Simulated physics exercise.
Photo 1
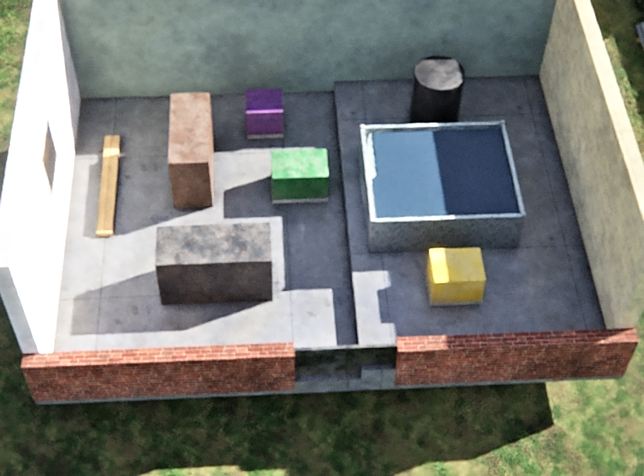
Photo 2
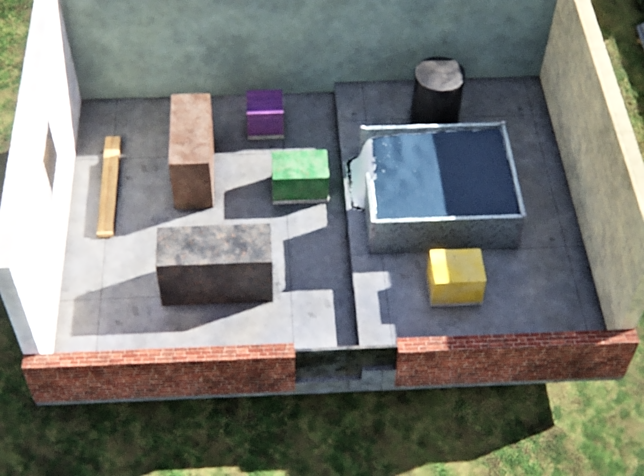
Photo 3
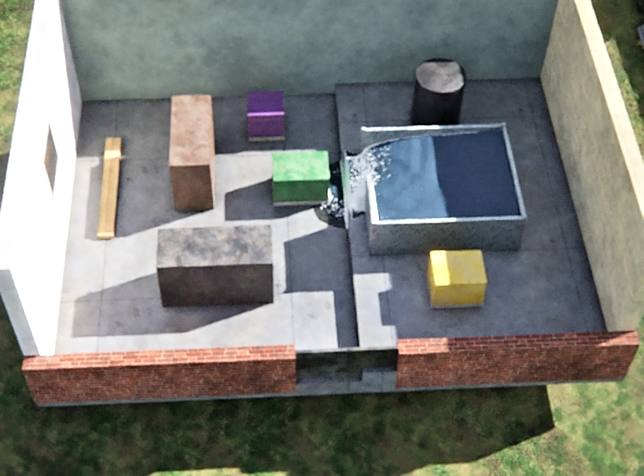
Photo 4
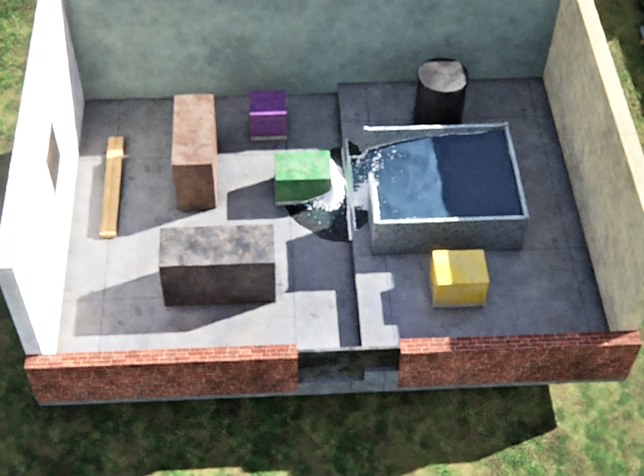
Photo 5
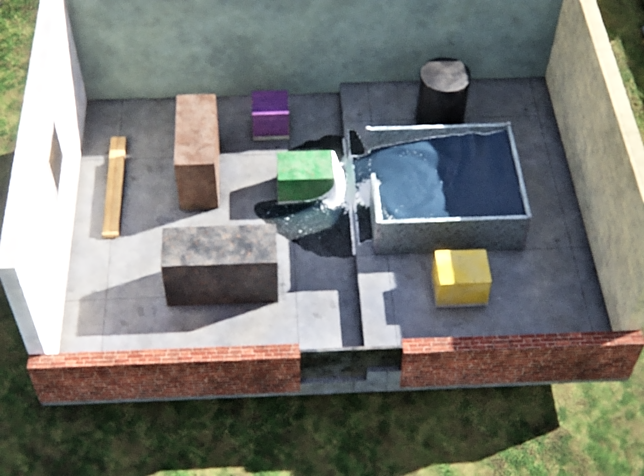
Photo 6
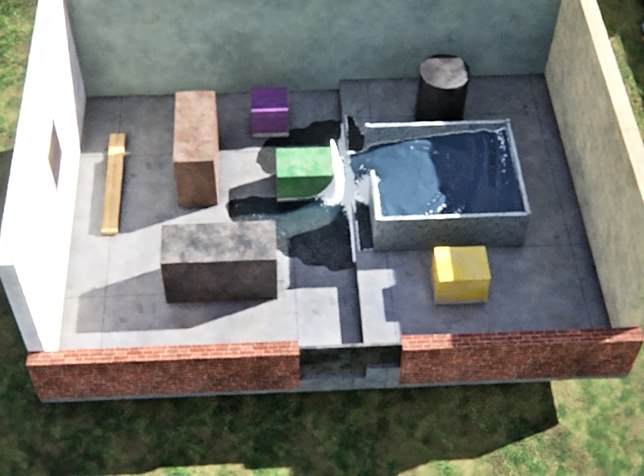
Water bursts from the left side of a raised rectangular tank in a walled, two-level yard, seen from high above. Around it stand a dark cylinder, a yellow box, green and purple boxes, a brown block, a dark grey block and a wooden beam at left. The water spills onto the lower floor, spreading darkly around the green box toward the grey block, while the view shifts very slightly.
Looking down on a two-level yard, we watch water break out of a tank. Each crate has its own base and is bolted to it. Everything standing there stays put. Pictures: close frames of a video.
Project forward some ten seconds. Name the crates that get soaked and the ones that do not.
The green crate gets soaked; the yellow crate does not get soaked; the purple crate gets soaked.
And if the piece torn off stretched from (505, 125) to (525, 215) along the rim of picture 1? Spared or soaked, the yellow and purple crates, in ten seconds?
The yellow crate is reached, the purple crate is reached.
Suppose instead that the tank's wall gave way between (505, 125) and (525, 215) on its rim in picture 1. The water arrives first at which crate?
Answer: The one in yellow.
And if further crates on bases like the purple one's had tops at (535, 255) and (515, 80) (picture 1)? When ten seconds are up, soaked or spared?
Going in order, the first stays untouched and the second stays untouched.
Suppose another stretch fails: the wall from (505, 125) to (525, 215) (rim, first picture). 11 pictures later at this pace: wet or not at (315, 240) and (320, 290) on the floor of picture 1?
I'd expect the first point to stay dry and the second point to stay dry.
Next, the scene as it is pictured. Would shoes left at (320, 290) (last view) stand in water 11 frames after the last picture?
That spot: Submerged.
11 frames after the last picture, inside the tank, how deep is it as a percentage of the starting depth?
Around 60 percent, give or take.
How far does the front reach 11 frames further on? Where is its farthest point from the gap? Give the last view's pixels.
I'd point to (63, 307).
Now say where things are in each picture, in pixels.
In the first frame, still water in the water tank at (440, 173).
In the second frame, the front is at (357, 207), out from the gap at (366, 173).
In the third frame, water pours out at (366, 176) and has run to (321, 213).
In the fourth frame, water pours out at (369, 176) and has run to (295, 211).
In the fifth frame, water pours out at (371, 175) and has run to a hidden place.
In the sixth frame, water pours out at (370, 172) and has run to a hidden place.
A moment on, water covers 25 % of the floor; the green crate water round its plinth, the yellow crate not reached, the purple crate water round its plinth.
Next, water covers 35 % of the floor; the green crate water round its plinth, the yellow crate not reached, the purple crate water round its plinth.
Then, water covers 55 % of the floor; the green crate water round its plinth, the yellow crate not reached, the purple crate water round its plinth.
Later, water covers 60 % of the floor; the green crate water round its plinth, the yellow crate not reached, the purple crate water round its plinth.
In the end, water covers 60 % of the floor; the green crate was topped, the yellow crate stayed above the water, the purple crate was topped.
